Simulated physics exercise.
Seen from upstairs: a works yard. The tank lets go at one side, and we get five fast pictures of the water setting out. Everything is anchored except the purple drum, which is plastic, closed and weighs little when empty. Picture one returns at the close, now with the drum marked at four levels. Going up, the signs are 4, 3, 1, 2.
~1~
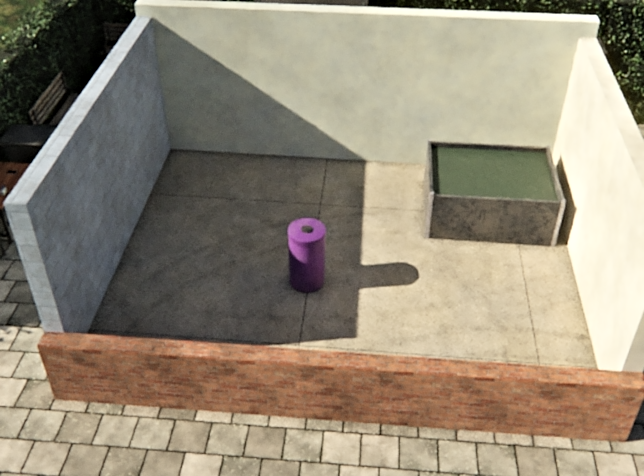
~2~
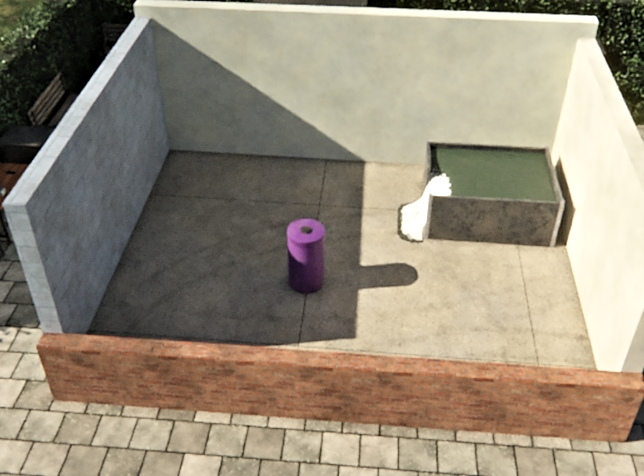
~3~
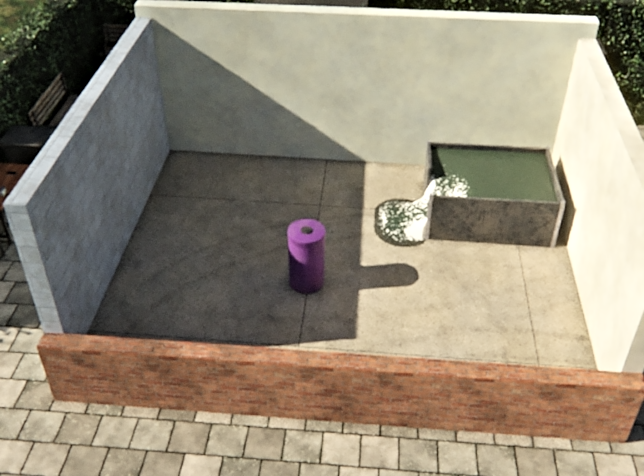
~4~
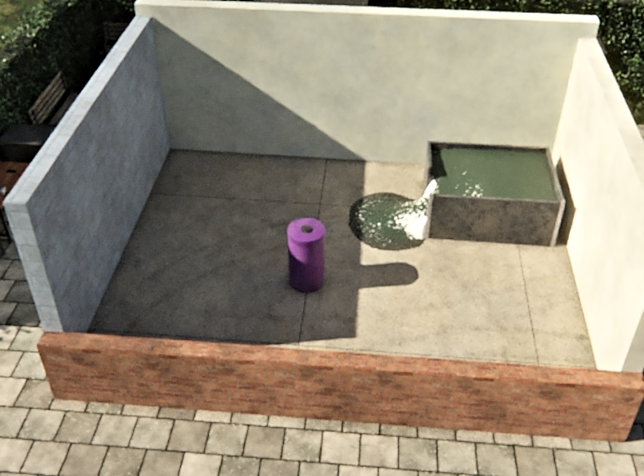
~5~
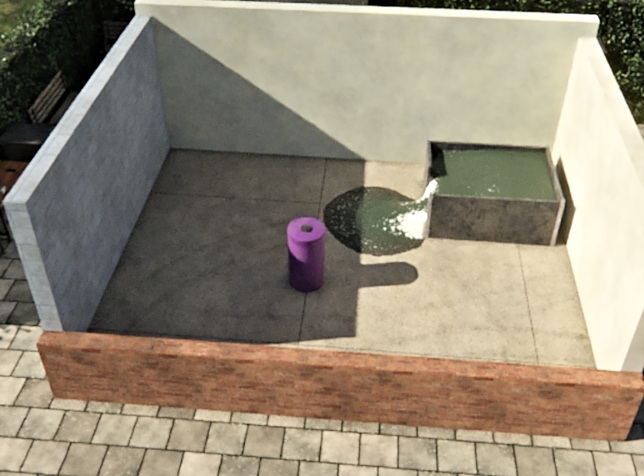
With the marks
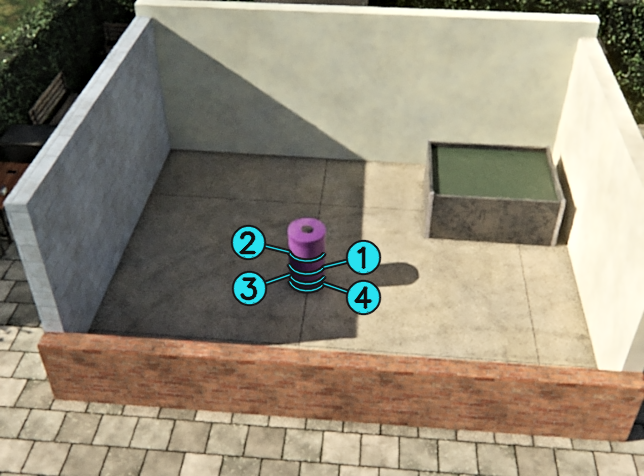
In a walled yard, water pours from a full tank and spreads left across the ground.
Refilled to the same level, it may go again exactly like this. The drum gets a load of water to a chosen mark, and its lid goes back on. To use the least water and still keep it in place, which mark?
Choose 3.
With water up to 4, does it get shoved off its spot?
Yes, that goes wrong.
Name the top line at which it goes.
4.
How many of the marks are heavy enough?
Three of the four.
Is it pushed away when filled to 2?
No, not at all.
On the marked copy, 1 at (305, 273); 2 at (305, 261); 3 at (305, 283); 4 at (305, 290); from the bottom up 4, 3, 1, 2.
Choosing 1, it does not move.
Choosing 2, it does not move.
Choosing 3, it does not move.
Choosing 4, it is pushed about 3 times its own width away.
